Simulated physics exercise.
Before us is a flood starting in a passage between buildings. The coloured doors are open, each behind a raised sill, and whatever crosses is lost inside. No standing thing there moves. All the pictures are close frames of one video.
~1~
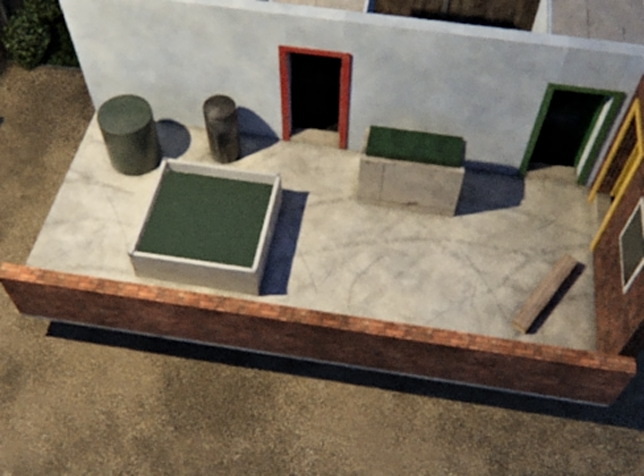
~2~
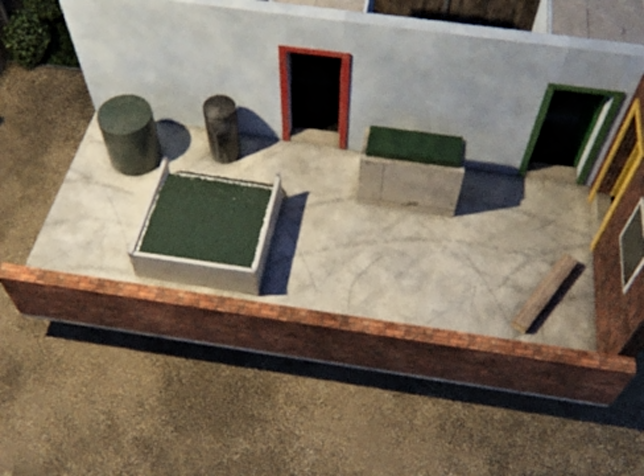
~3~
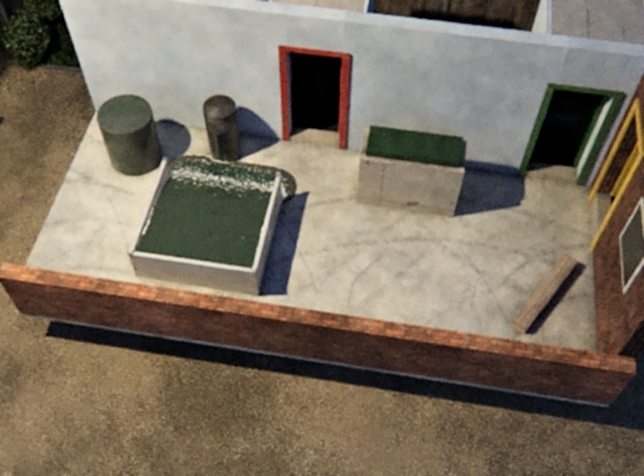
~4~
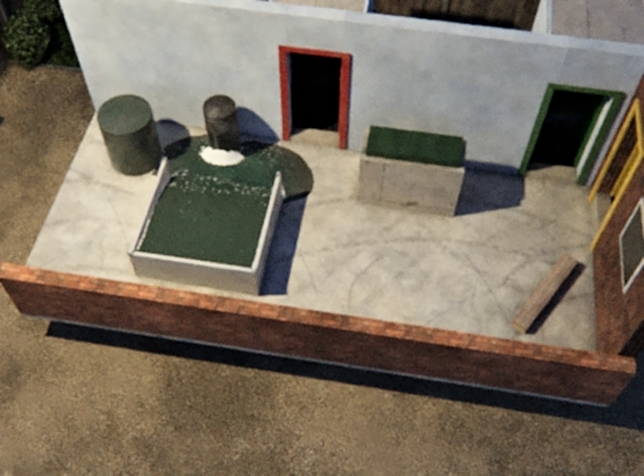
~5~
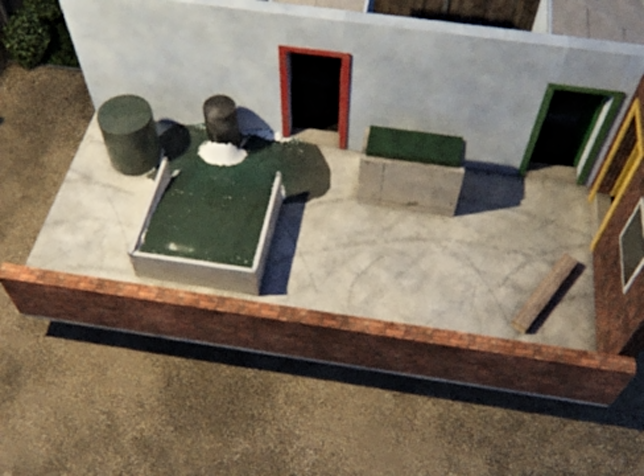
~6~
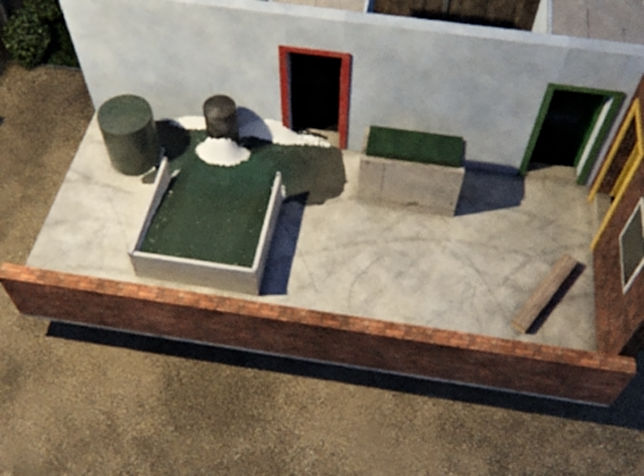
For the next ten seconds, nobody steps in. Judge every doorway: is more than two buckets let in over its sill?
My call: The yellow door stays at two or fewer, the red door goes past two, the green door stays at two or fewer.
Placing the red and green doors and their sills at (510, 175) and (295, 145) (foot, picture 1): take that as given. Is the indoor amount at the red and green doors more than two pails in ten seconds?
Well, the red door comes up short, but the green door tops the limit.
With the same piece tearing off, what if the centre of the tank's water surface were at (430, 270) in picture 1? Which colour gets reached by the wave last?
The one in red.
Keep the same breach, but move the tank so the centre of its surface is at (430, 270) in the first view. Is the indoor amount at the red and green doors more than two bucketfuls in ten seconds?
I'd say red door misses the threshold while green door crosses the threshold.
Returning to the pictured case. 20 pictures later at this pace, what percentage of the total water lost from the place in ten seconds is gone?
Some 75 per cent.
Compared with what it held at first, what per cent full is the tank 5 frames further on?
48 percent or thereabouts.
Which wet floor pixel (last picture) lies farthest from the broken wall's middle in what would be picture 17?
About (526, 182).
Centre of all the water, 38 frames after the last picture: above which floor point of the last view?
It's close to (347, 237).
A moment on, water covers 20 % of the floor; the yellow door not reached, the red door over two buckets in, the green door not reached.
Next, water covers 25 % of the floor; the yellow door not reached, the red door far over two buckets in, the green door not reached.
Then, water covers 50 % of the floor; the yellow door wet at the sill, nothing in, the red door far over two buckets in, the green door wet at the sill, nothing in.
Later, water covers 80 % of the floor; the yellow door wet at the sill, nothing in, the red door far over two buckets in, the green door under two buckets in.
In the end, water covers 80 % of the floor; the yellow door wet at the sill, nothing in, the red door far over two buckets in, the green door under two buckets in.
